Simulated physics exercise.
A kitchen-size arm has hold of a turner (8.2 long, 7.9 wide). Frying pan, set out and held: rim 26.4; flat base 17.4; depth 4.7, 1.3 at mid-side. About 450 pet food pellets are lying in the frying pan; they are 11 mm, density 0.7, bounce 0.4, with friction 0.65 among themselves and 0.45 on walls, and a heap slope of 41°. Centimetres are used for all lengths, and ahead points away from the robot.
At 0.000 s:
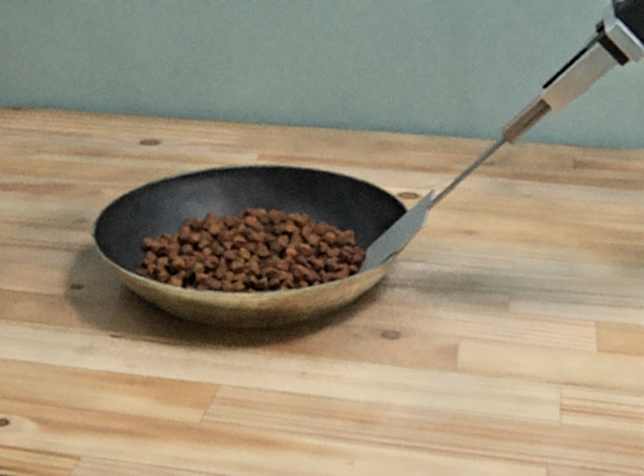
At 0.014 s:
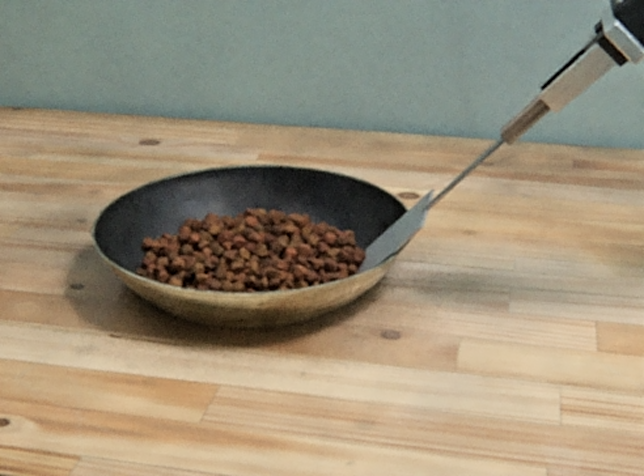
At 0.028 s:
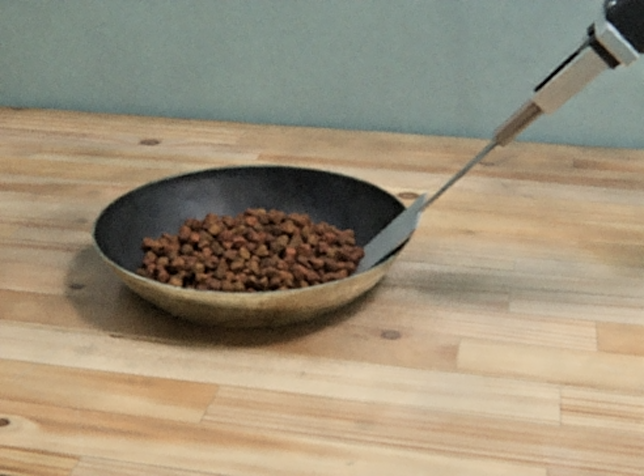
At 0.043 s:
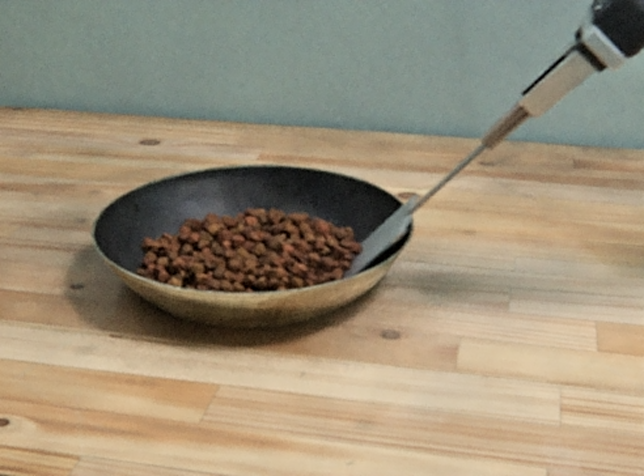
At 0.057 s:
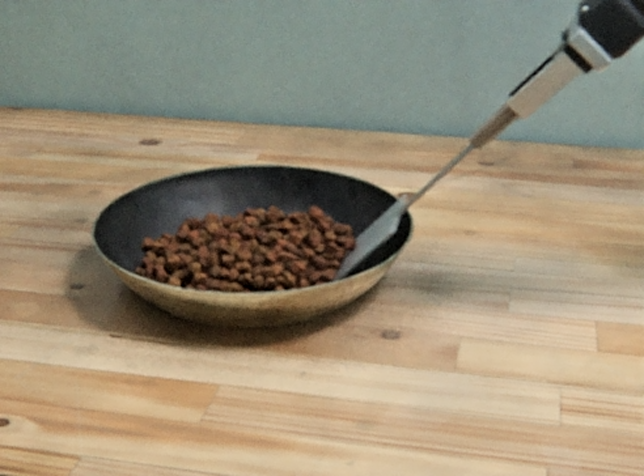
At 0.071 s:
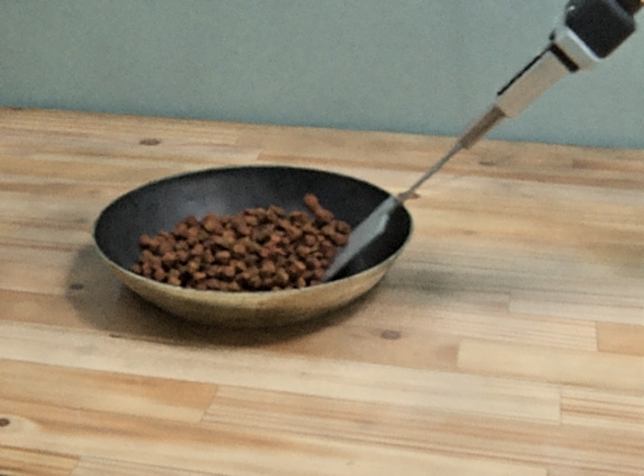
Robot arm holding a turner at a frying pan's right edge, then sliding the blade left into brown pellets, bunching them slightly.
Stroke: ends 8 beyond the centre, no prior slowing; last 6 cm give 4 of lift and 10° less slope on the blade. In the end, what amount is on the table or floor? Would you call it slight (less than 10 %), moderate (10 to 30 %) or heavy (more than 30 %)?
I would call it slight, less than 10 %.
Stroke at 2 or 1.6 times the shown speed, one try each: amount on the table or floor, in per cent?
The two tries give roughly 20 and 15 in a hundred.
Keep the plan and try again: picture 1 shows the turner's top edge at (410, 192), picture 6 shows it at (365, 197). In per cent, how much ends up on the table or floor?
Some 5 percent ends up on the table or floor.
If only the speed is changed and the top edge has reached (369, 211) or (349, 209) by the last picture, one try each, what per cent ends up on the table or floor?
That comes to about 15 and about 20 percent, in that order.
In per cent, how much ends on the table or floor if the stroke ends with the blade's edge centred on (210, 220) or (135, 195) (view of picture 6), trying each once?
First try roughly 0 percent, second roughly 20 percent.
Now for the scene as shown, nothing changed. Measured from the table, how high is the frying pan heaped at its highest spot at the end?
About 6.0 cm above the table.
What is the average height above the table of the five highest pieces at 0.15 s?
I'd say close to 5 cm on average.
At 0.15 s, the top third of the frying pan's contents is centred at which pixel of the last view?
Roughly at pixel (209, 240).
By 0.15 s, sloping 48°, highest piece 8 above the table; 449 in the frying pan.
By 0.23 s, sloping 44°, highest piece 5 above the table; 449 in the frying pan.
By 0.46 s, sloping 38°, highest piece 7 above the table; 439 in the frying pan, 9 on the table or floor, 1 on the blade or in flight.
By 1.51 s, sloping 38°, highest piece 6 above the table; 438 in the frying pan, 11 on the table or floor.
Final count, 438 in the frying pan, 11 on the table or floor. That is 2 % on the table or floor.
